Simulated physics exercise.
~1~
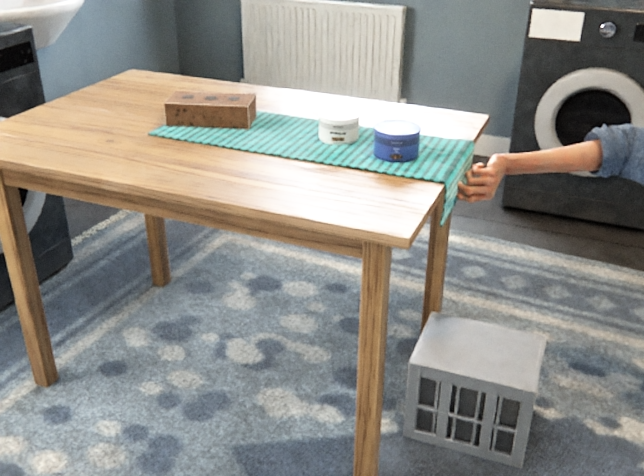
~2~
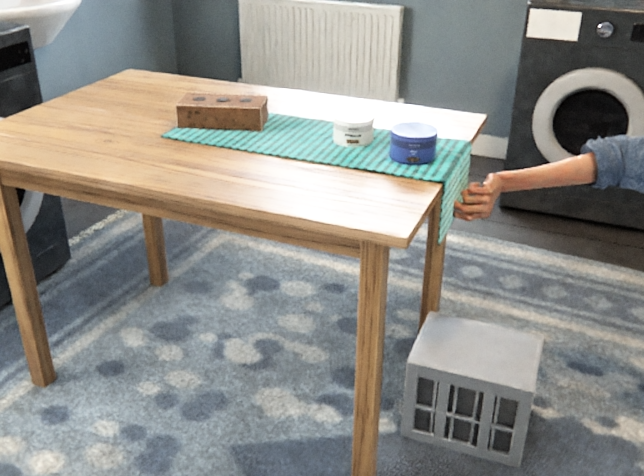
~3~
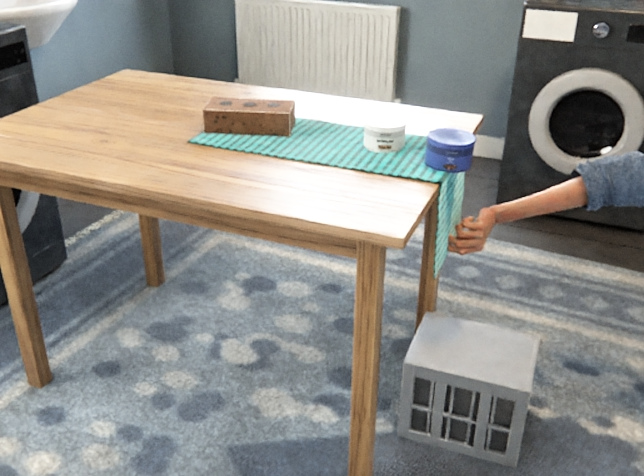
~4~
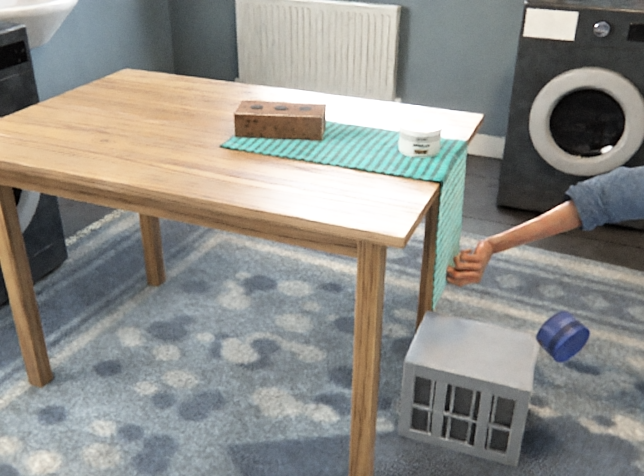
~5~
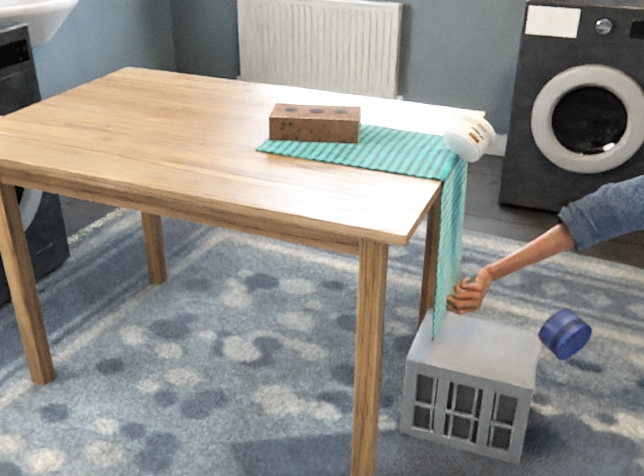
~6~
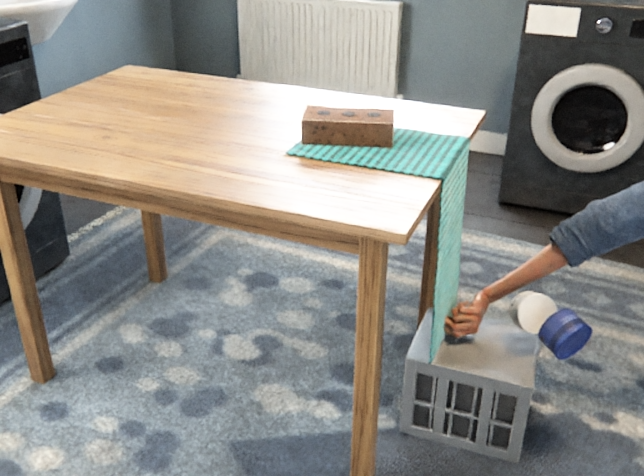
Turquoise towel pulled down by a hand over a table's edge, dropping blue then white tub beside grey crate, brick staying on top.
